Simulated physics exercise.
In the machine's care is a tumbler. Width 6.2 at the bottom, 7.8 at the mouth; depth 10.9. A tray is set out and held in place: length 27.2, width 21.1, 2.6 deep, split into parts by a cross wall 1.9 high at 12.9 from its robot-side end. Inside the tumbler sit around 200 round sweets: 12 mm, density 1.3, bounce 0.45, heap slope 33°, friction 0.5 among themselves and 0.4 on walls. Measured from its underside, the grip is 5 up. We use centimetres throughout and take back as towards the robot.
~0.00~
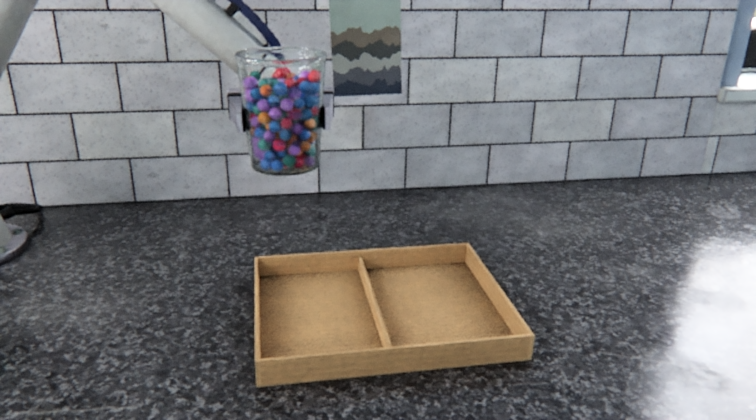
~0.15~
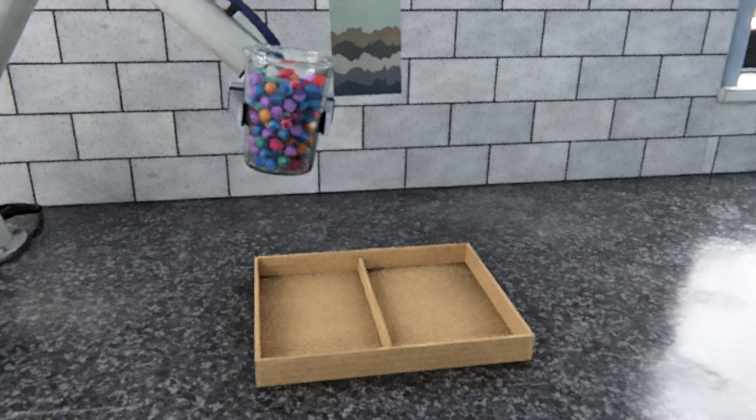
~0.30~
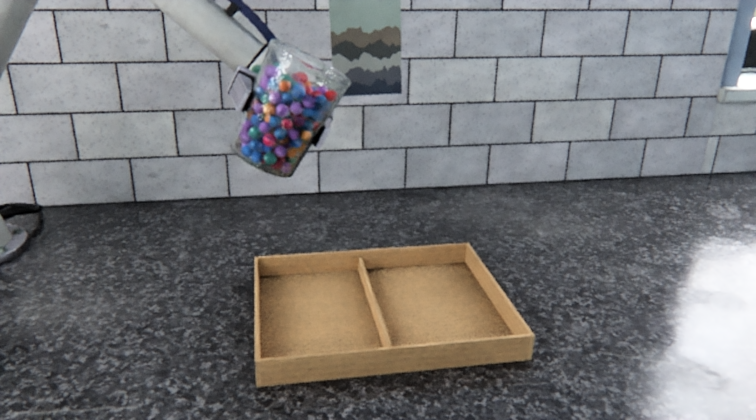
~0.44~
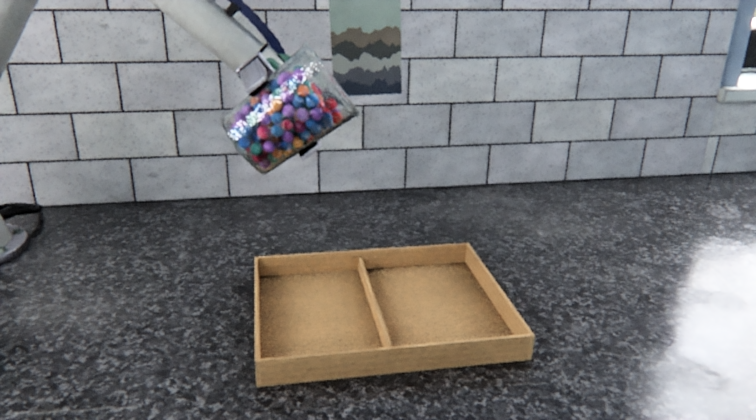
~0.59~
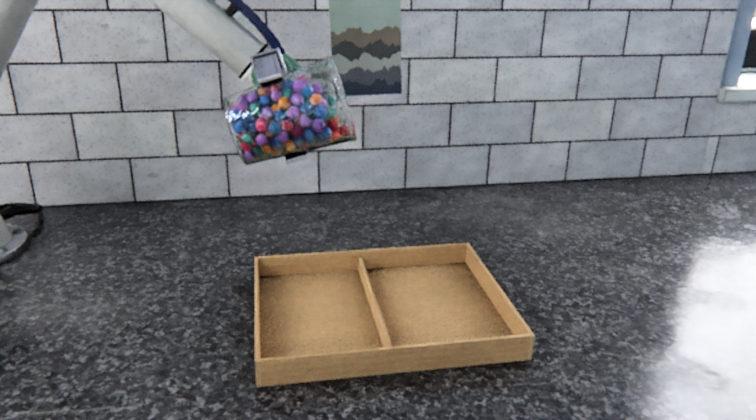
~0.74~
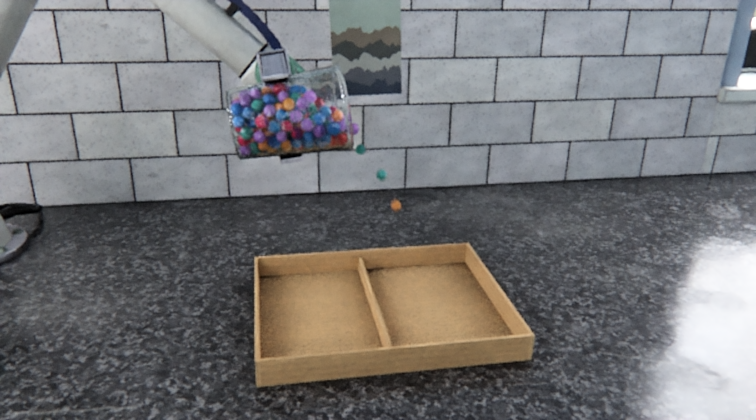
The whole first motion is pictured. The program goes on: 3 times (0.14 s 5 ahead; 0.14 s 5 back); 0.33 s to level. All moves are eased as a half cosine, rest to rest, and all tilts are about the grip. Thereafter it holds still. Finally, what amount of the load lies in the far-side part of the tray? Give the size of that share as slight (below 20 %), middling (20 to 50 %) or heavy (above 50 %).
Heavy.
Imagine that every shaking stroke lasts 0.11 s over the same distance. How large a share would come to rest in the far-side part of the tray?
I'd expect some 65 per cent.
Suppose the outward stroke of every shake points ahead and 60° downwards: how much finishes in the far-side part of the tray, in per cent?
Some 20 per cent.
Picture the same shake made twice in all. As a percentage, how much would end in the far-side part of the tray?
I'd expect something close to 60 per cent.
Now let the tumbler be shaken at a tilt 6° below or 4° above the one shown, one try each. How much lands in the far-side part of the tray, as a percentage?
I'd say close to 55 and 80 per cent, in that order.
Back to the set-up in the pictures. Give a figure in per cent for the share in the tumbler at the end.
About 20 percent.
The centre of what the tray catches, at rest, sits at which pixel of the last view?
Middle point: About (431, 302).
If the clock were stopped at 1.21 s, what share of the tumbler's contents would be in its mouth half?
Mouth half: Close to 70 per cent.
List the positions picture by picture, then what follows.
Tumbler middle at (283, 113), level; upper third of the load around (284, 89), from x 250 to 315, top at y 70; 200 in the tumbler, in the first picture.
Tumbler middle at (284, 113), tilted 8° forward; upper third of the load around (286, 88), from x 255 to 320, top at y 70, in the second picture.
Tumbler middle at (286, 113), tilted 28° forward; upper third of the load around (287, 91), from x 245 to 330, top at y 65, in the third picture.
Tumbler middle at (287, 114), tilted 54° forward; upper third of the load around (294, 97), from x 240 to 340, top at y 70, in the fourth picture.
Tumbler middle at (288, 116), tilted 74° forward; upper third of the load around (290, 101), from x 235 to 345, top at y 80, in the fifth picture.
Tumbler middle at (288, 116), tilted 82° forward; upper third of the load around (280, 105), from x 235 to 395, top at y 85; 197 in the tumbler, 3 in flight or on a rim, in the sixth picture.
By 1.21 s, tilted 82° forward, highest piece 24 above the table; 103 in the tumbler, 81 in the far-side part, 11 in the robot-side part, 2 on the table or floor, 3 in flight or on a rim.
By 1.68 s, tilted 66° forward, highest piece 24 above the table; 125 in the far-side part, 41 in the tumbler, 21 in the robot-side part, 5 on the table or floor, 8 in flight or on a rim.
By 2.11 s, level, highest piece 22 above the table; 129 in the far-side part, 41 in the tumbler, 25 in the robot-side part, 5 on the table or floor.
By 3.16 s, level, highest piece 22 above the table; 129 in the far-side part, 41 in the tumbler, 25 in the robot-side part, 5 on the table or floor.
Final count, 129 in the far-side part, 41 in the tumbler, 25 in the robot-side part, 5 on the table or floor. That is 64 % in the far-side part of the tray.
